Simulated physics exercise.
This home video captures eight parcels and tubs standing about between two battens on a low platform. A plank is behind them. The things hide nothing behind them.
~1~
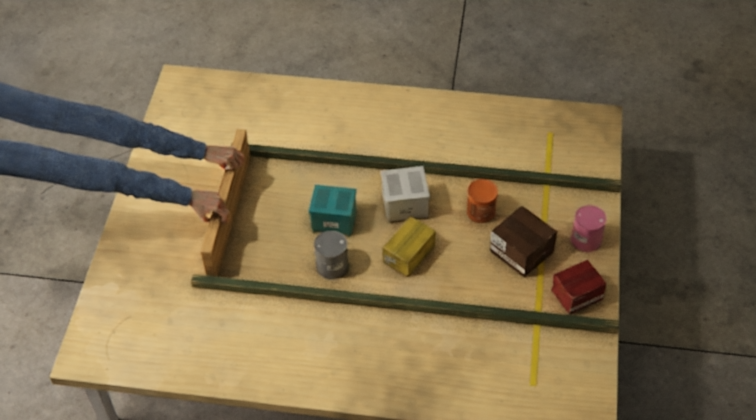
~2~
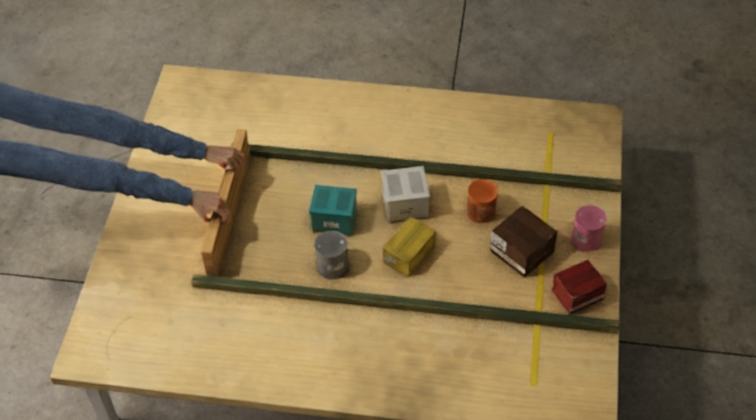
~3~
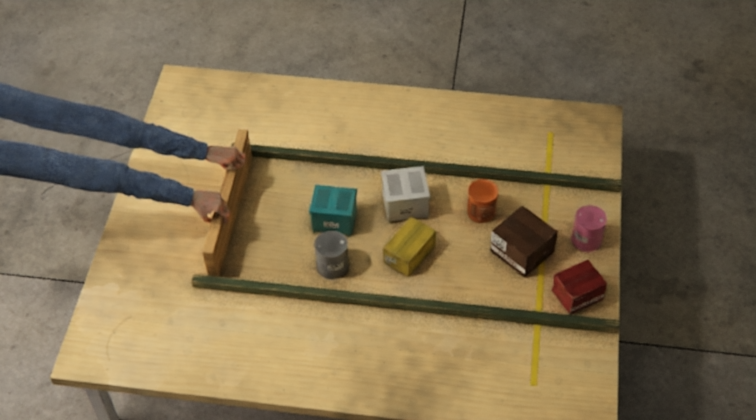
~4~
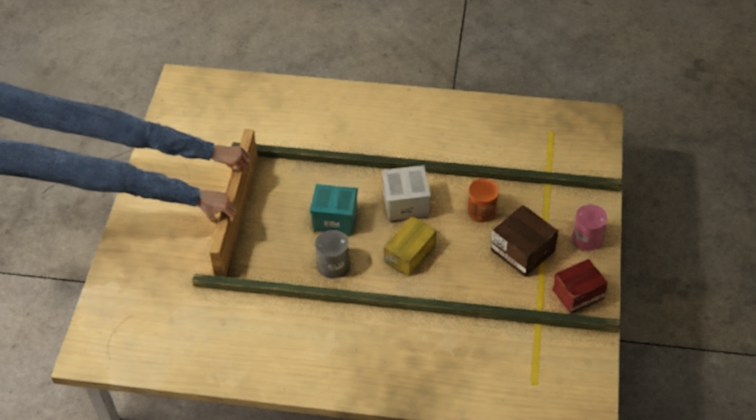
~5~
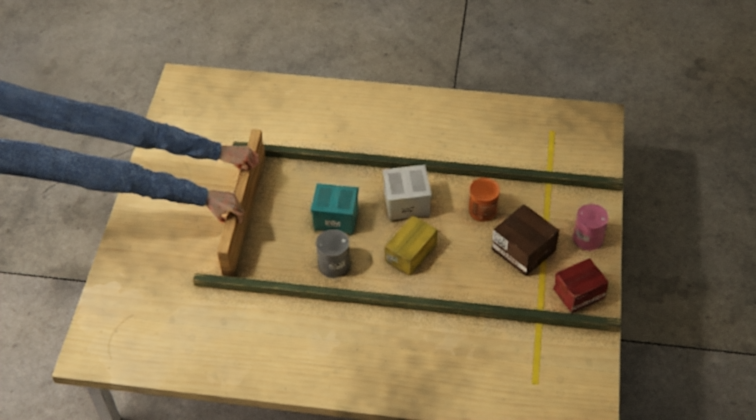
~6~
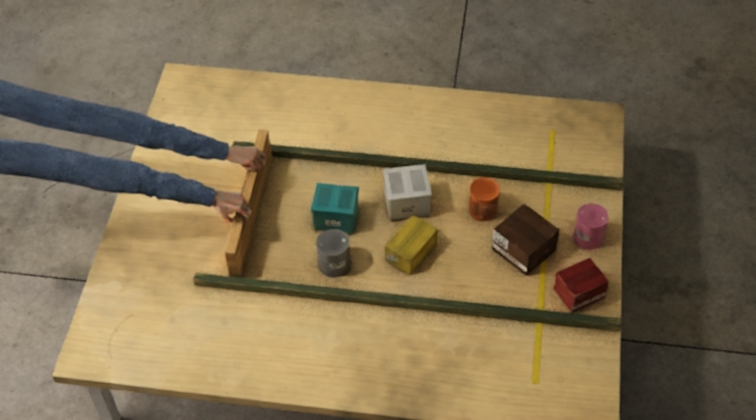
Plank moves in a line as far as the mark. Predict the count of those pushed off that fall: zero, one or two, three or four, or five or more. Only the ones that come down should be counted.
The count is one or two.
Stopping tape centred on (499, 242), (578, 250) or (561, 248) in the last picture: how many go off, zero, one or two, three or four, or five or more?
Going through the places as listed, I'd say none at all, then five or over, then one to two.
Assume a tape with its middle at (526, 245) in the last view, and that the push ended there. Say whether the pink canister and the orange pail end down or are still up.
Outcome - pink canister: It leaves the top; orange pail: It keeps its spot.
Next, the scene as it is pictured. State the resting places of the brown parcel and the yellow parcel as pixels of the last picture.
About (623, 236), and the other about (591, 267).
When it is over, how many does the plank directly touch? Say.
Number: 3.
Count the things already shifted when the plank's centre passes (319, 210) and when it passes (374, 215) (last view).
First 1, after that 4.
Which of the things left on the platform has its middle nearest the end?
The brown parcel ends nearest.
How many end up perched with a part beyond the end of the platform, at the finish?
Tally: 2.
Soon after, none off yet; pink canister at rest near (591, 227); red box at rest near (581, 285); brown parcel at rest near (525, 239).
Then, none off yet; pink canister at rest near (591, 227); red box at rest near (581, 285); brown parcel moved a little near (535, 237).
At rest, the number that fall off is one or two; fallen, pink canister.
